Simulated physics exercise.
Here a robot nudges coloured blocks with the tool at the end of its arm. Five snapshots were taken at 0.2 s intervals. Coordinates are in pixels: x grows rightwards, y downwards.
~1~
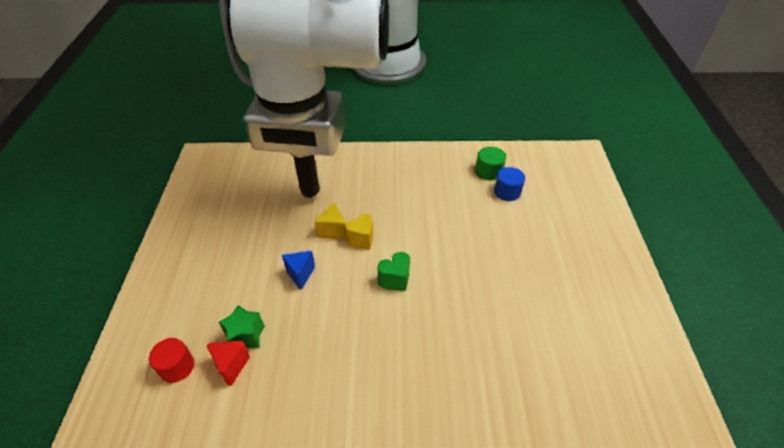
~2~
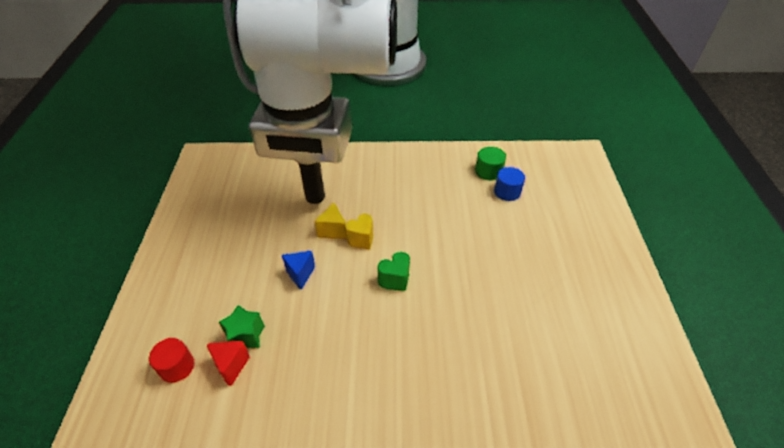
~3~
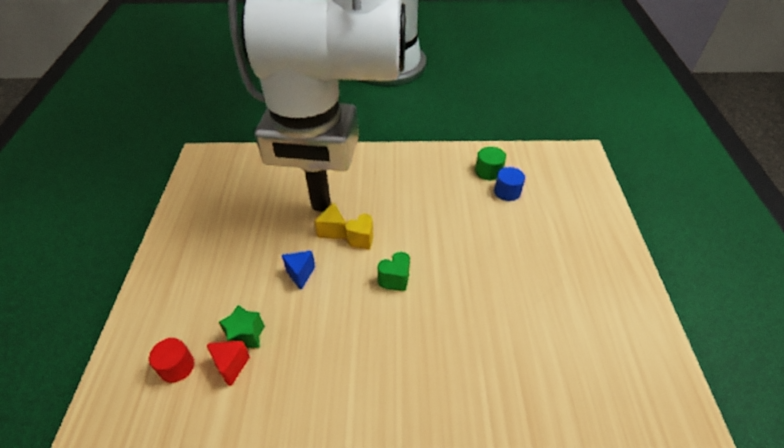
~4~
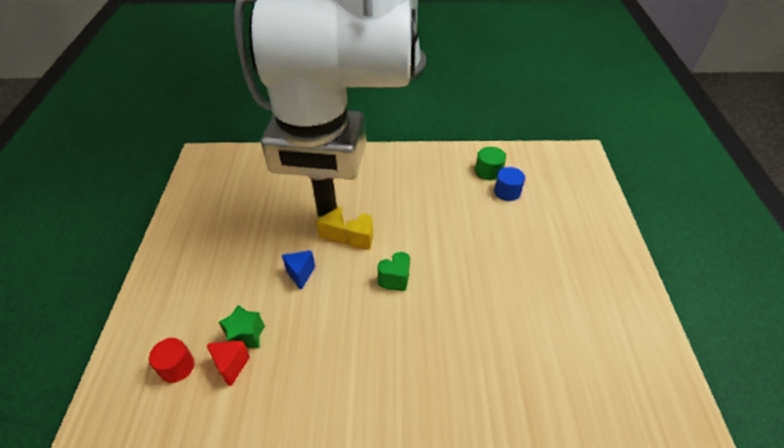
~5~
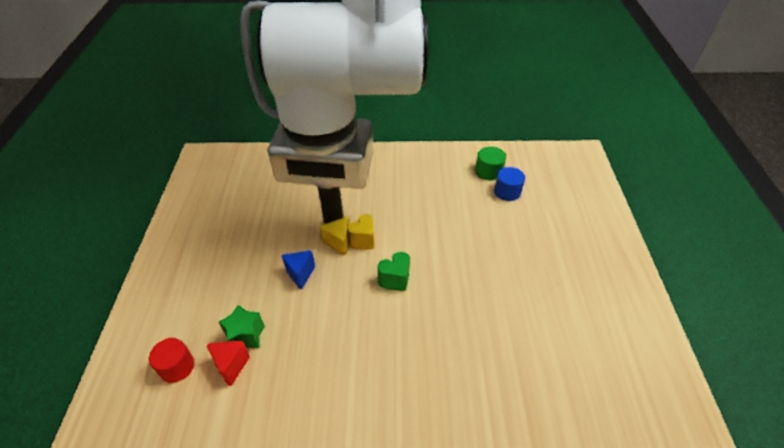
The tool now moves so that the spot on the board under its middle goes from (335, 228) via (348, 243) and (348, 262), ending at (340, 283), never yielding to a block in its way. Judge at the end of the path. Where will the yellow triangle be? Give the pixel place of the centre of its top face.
At (340, 287).
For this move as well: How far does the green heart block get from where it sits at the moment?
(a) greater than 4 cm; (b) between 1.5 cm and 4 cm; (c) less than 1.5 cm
c: Less than 1.5 cm.
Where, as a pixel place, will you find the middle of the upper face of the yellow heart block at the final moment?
I'd expect the centre of its top face to be at (374, 236).
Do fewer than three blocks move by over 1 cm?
Yes - that is the case.
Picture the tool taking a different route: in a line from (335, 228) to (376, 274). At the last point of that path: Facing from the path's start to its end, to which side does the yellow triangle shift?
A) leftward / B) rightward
My pick is B.
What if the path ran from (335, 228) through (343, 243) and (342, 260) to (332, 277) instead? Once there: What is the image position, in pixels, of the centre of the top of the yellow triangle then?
It should be at (350, 268) by then.
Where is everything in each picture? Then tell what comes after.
In the first frame, tip of the tool (310, 190), middles of tops, blue triangle (297, 259), yellow triangle (331, 215), yellow heart block (361, 224), green heart block (396, 264).
In the second frame, tool (316, 197), nothing pushed.
In the third frame, tool (321, 204), nothing pushed.
In the fourth frame, tool (327, 212), yellow triangle (334, 218).
In the fifth frame, tool (334, 220), blue triangle (297, 259), yellow triangle (337, 227), yellow heart block (362, 225), green heart block (396, 264).
On the path given first. Halfway along, tool (349, 245); yellow triangle (347, 254), turned 25° clockwise; yellow heart block (374, 236), turned 90° anticlockwise.
At the end, tool (339, 276); blue triangle unmoved; yellow triangle (340, 287); yellow heart block (374, 236), turned 90° anticlockwise; green heart block unmoved.
